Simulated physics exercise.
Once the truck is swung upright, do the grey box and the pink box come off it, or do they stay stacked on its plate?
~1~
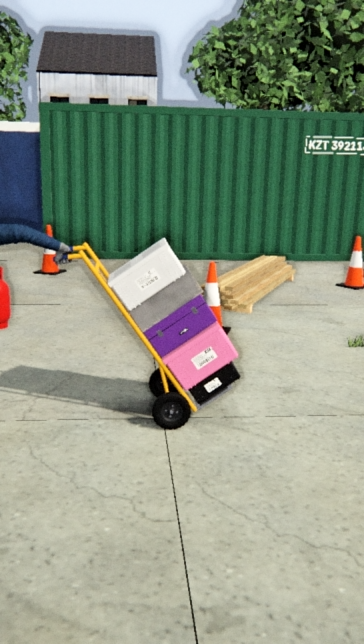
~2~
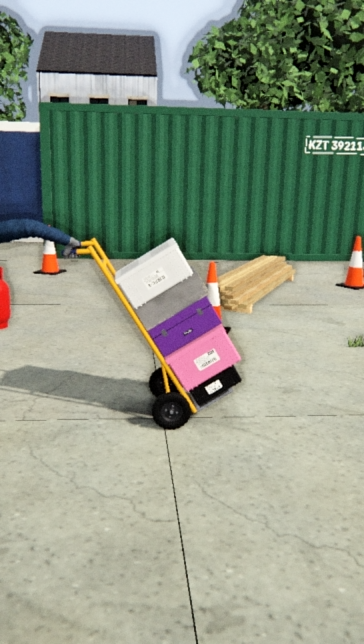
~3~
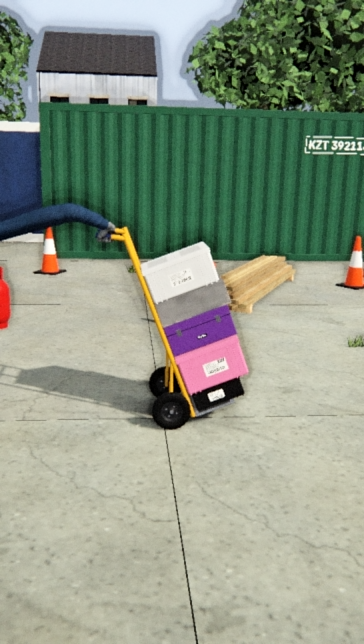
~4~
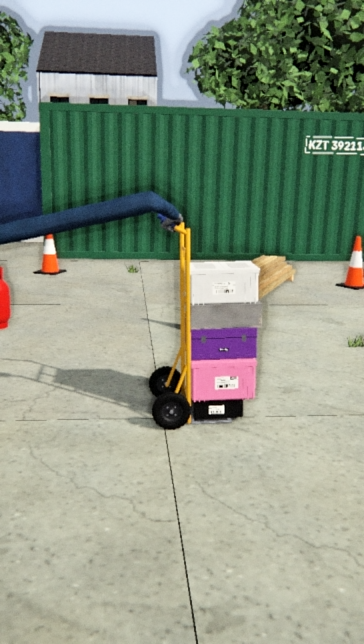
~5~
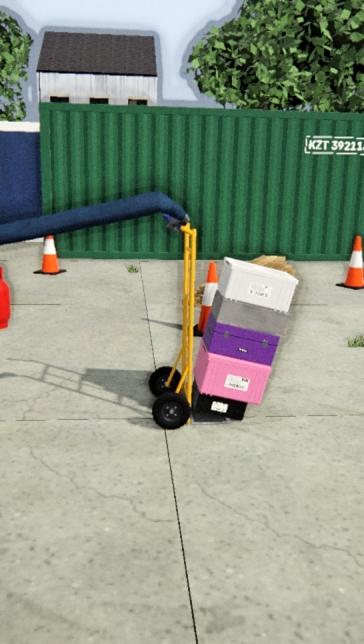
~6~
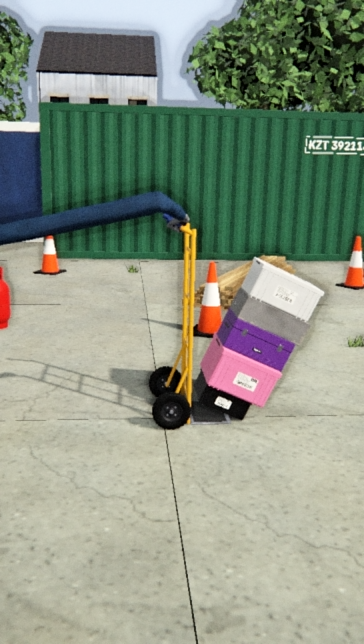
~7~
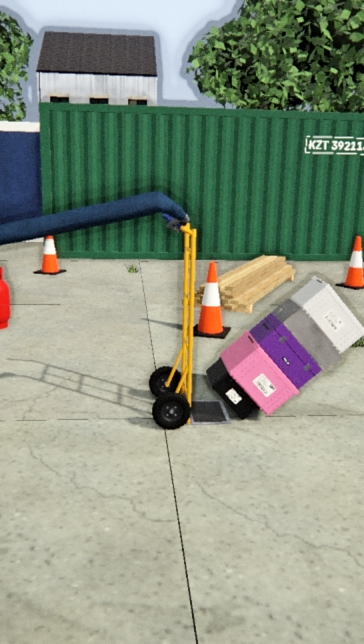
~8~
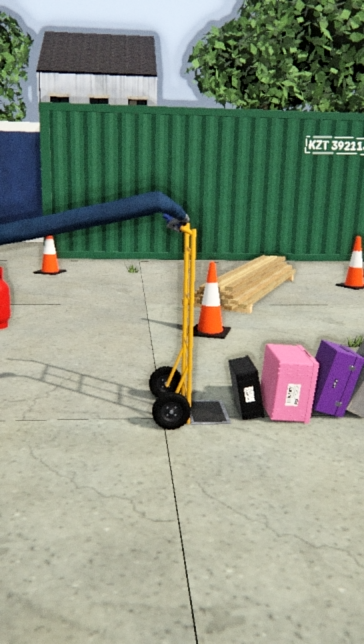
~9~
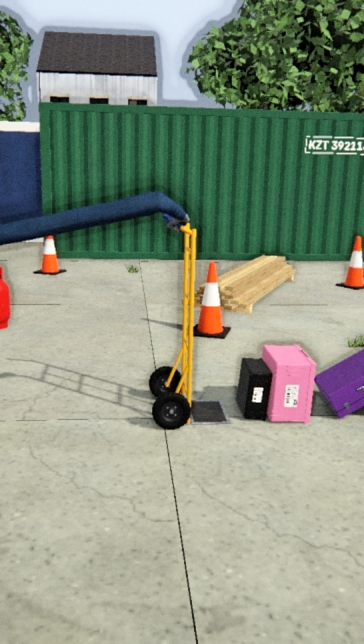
Both come off the truck. The pink box ends on the concrete to the right of the plate, and the grey one tumbles away out of view on the right.
Blue-sleeved arm swinging a yellow sack truck upright and holding it as the stacked boxes topple off rightward onto the concrete.
